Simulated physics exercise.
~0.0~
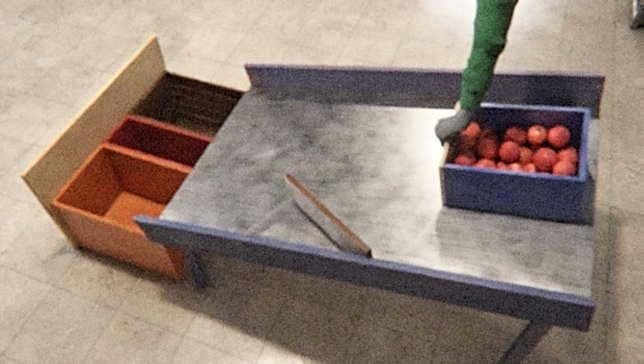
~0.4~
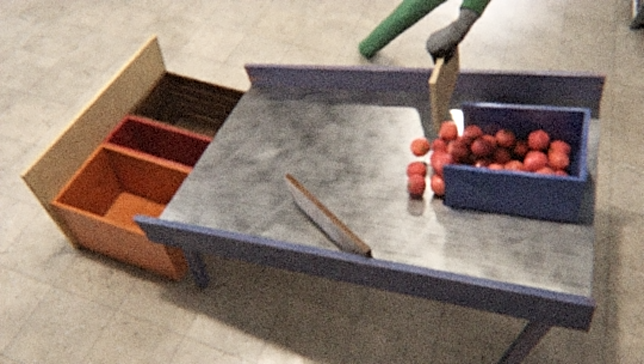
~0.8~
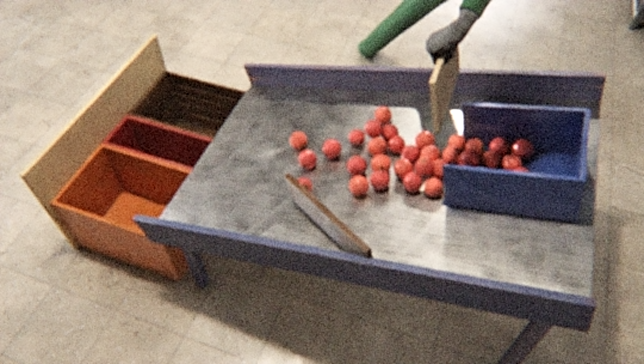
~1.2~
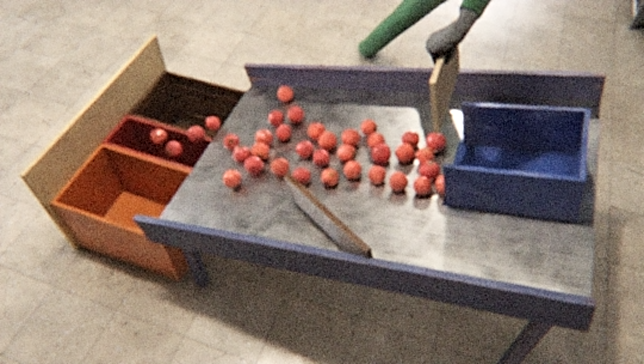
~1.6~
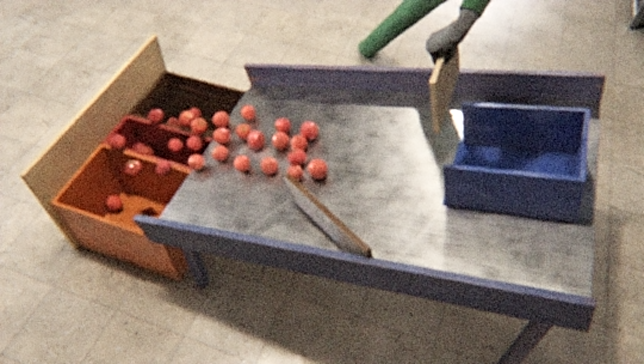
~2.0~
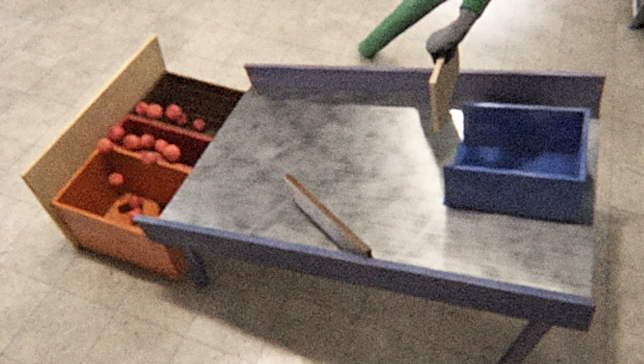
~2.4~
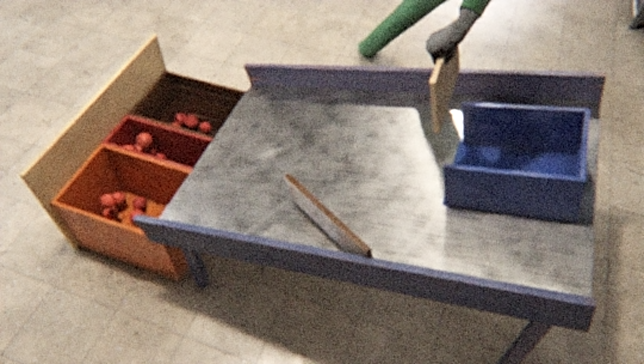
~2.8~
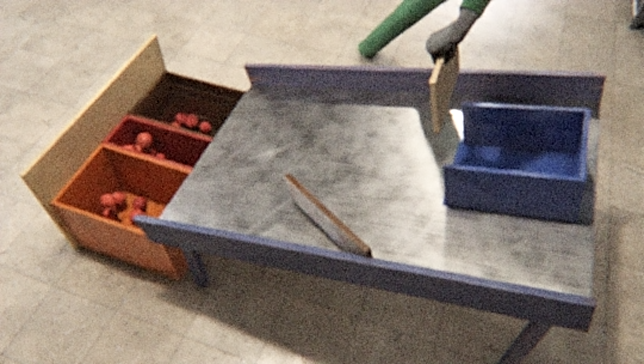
Gloved hand lifting a wooden gate from a blue pen, red tomatoes rolling left down a sloping table into three bins.
